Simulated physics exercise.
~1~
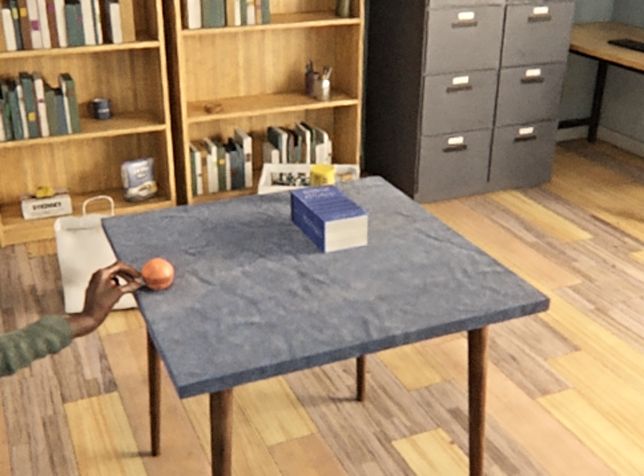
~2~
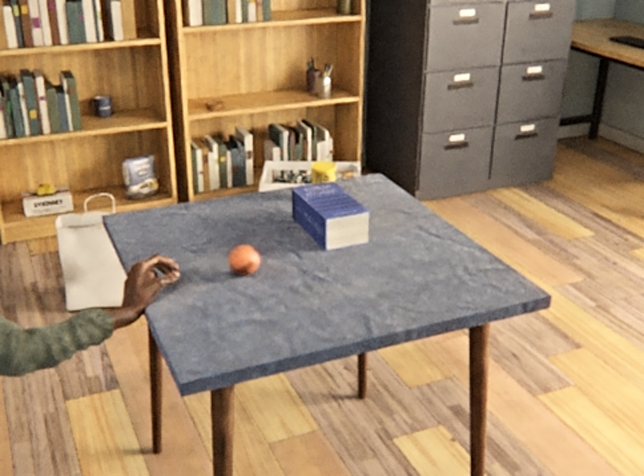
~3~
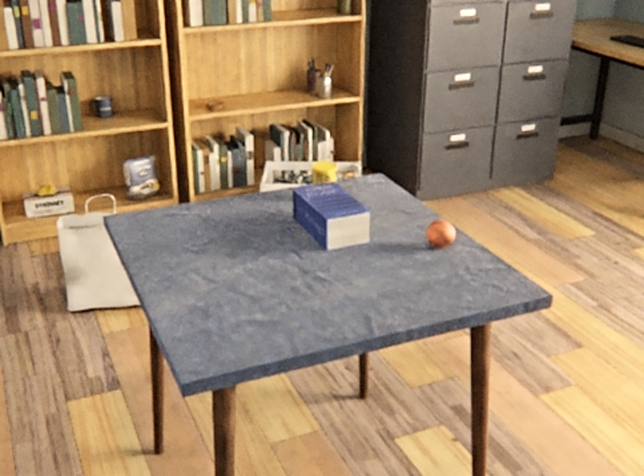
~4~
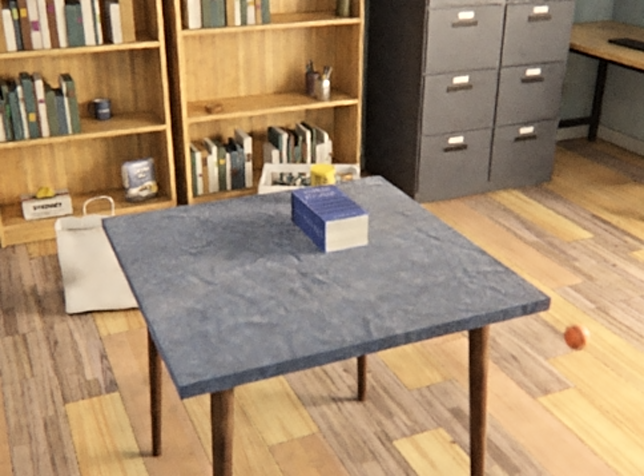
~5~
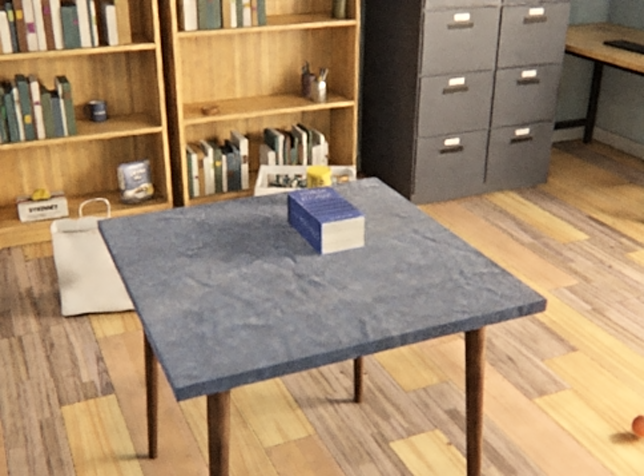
An orange ball leaves a hand, rolls right across the table, and drops off the edge.
